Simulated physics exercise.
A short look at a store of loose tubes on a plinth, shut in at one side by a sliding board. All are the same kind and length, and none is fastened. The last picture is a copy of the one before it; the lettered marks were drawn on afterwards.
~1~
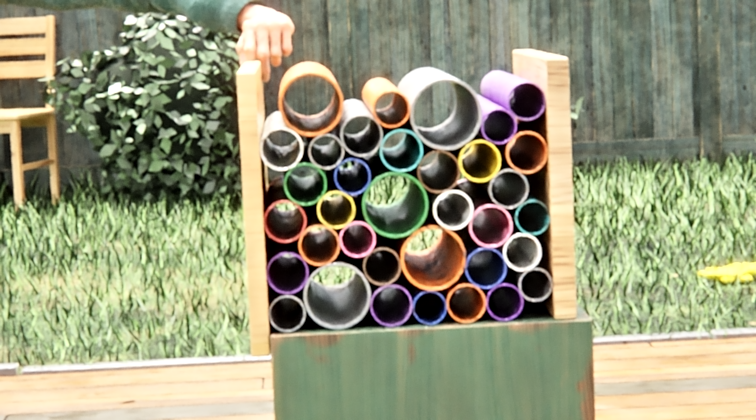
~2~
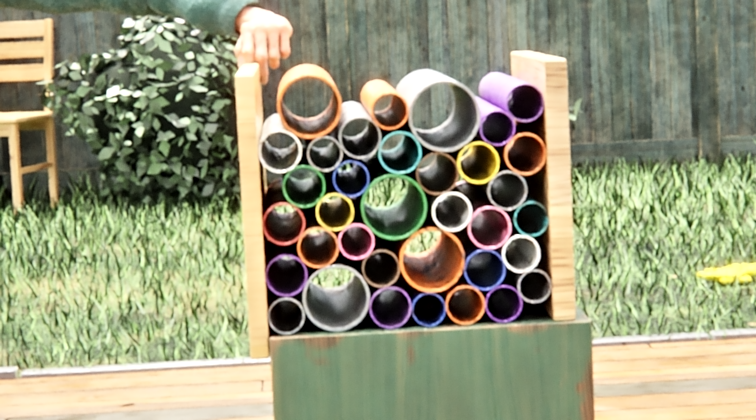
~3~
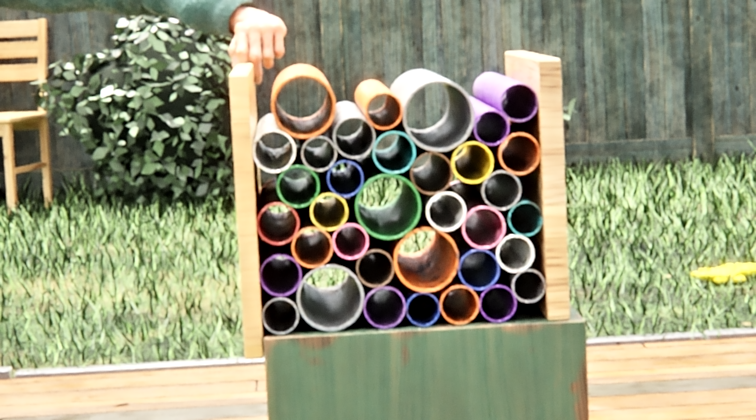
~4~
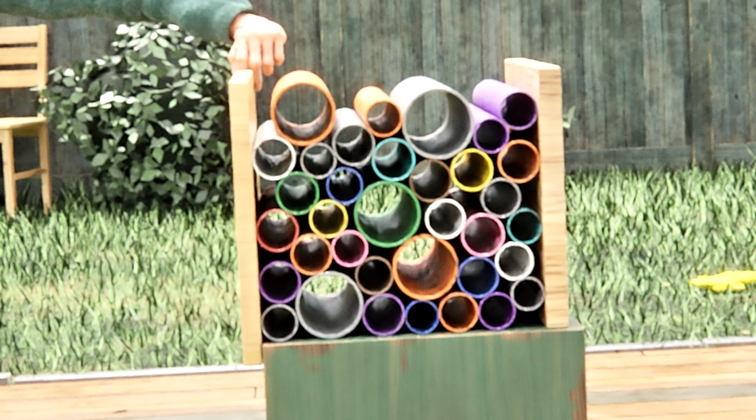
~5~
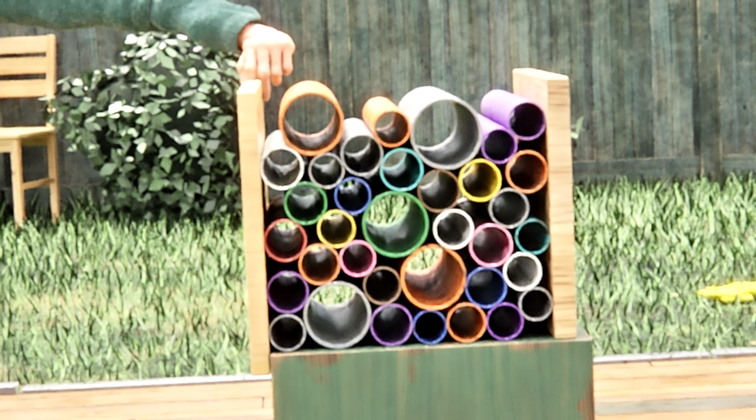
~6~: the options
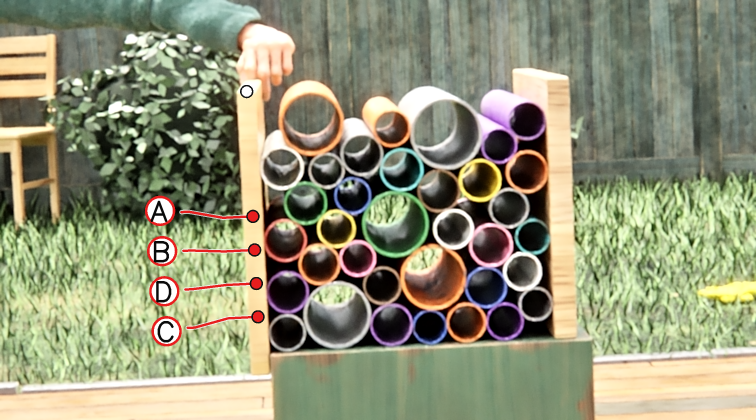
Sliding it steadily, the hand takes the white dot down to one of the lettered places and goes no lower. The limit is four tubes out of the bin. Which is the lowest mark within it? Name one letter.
Down to B.
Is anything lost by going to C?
Yes.
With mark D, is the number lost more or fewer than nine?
It loses fewer than nine.
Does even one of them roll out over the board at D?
Yes, at D.
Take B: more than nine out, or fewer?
It loses fewer than nine.
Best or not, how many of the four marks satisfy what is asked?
Two of the four.
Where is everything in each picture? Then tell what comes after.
A white tube (522, 252); a green tube (396, 205); a grey tube (508, 189), in the first frame.
A grey tube (507, 191); a yellow tube (478, 163), in the second frame.
A grey tube (439, 116); side board (249, 199), in the third frame.
A grey tube (279, 323), in the fourth frame.
A white tube (522, 271); a green tube (396, 224); a grey tube (509, 208), in the fifth frame.
On the copy, A at (253, 216); B at (254, 250); C at (258, 317); D at (256, 283); the white dot at (246, 92).
On B. First, top of the board (260, 165).
Then, top of the board (264, 246).
Finally, top of the board (264, 249), two out over the board.
By contrast, A none out over the board; C more than four out over the board; D more than four out over the board.
